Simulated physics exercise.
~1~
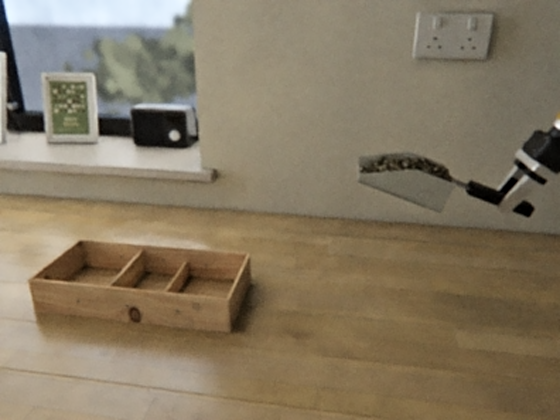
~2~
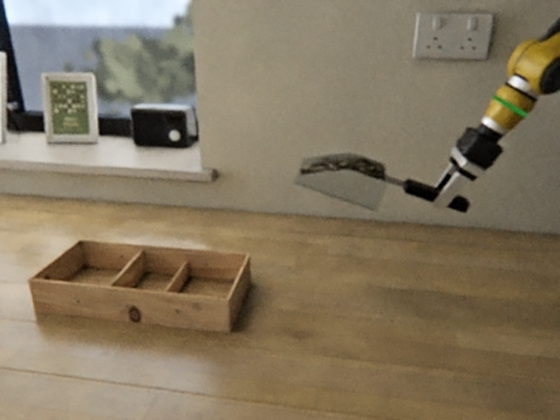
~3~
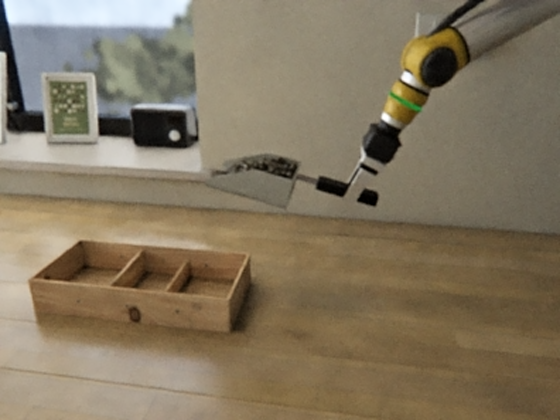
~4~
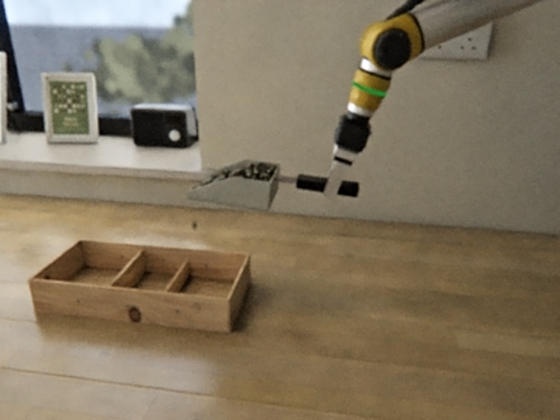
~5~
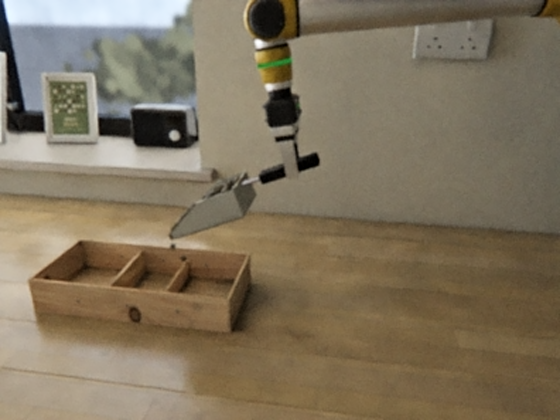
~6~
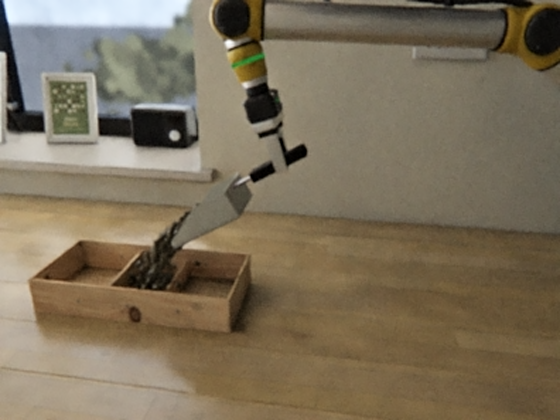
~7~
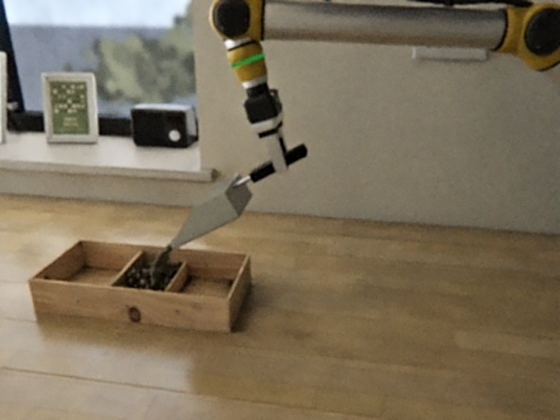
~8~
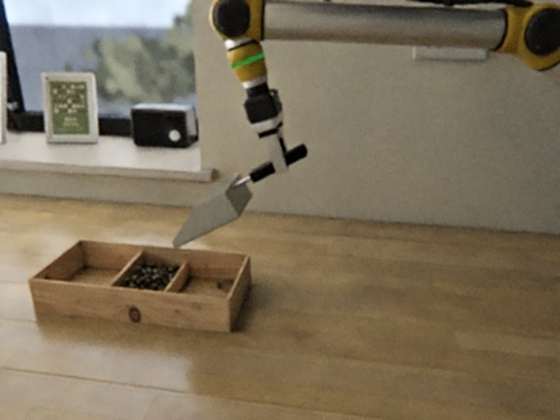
A robot arm carrying a loaded scoop leftward, tipping it and pouring small dark pieces into the middle section of a wooden box.
